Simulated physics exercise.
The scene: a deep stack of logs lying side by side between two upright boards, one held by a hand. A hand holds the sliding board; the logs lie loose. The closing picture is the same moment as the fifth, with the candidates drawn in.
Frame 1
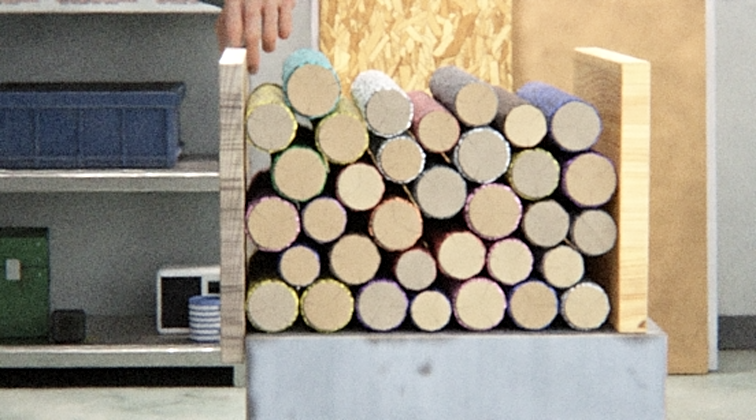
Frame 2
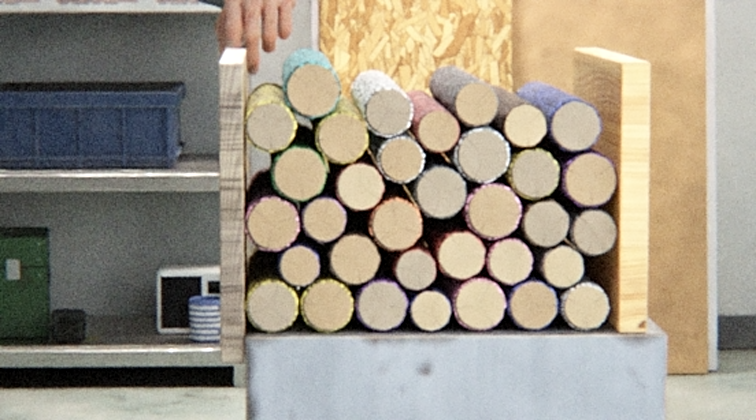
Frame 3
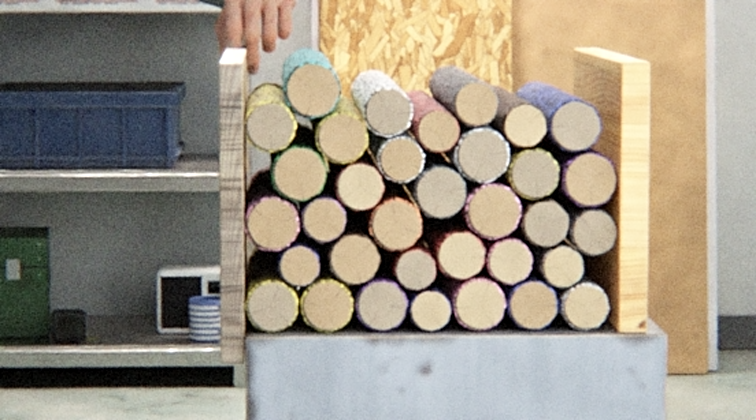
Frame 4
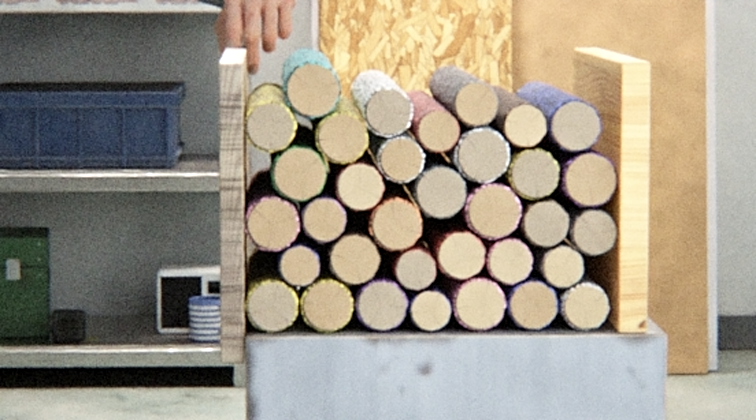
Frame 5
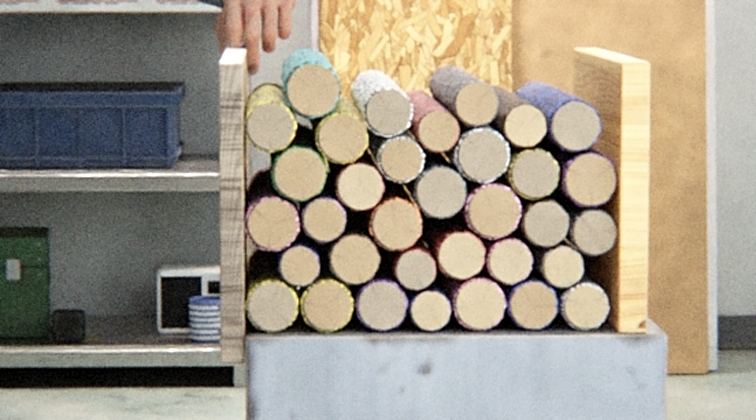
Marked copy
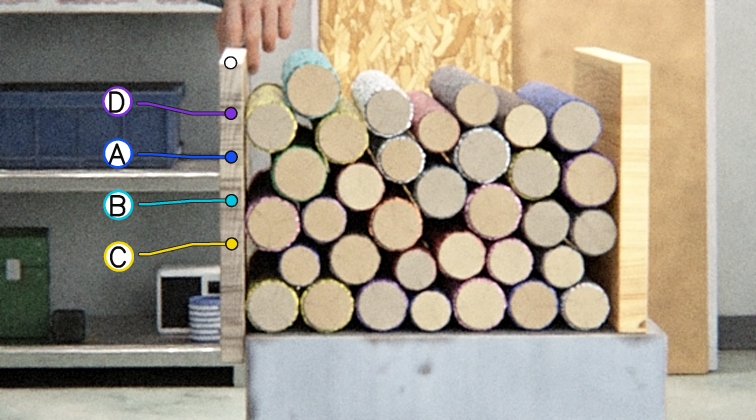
Stacked logs with coloured bark lying still between two upright boards, a hand resting at the top of the left board.
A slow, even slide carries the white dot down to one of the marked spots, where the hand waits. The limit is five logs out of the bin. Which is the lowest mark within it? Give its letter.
Down to C.
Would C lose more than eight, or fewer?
At C, fewer than eight.
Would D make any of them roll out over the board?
No.
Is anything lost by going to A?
No.
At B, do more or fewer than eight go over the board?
At B, fewer than eight.
On the marked copy, A at (232, 157); B at (232, 201); C at (232, 244); D at (231, 114); the white dot at (231, 62).
With C. Early on, top of the board (243, 146).
Further on, top of the board (244, 240).
At the end, top of the board (244, 243), two out over the board.
As for the rest, A none out over the board; B none out over the board; D none out over the board.
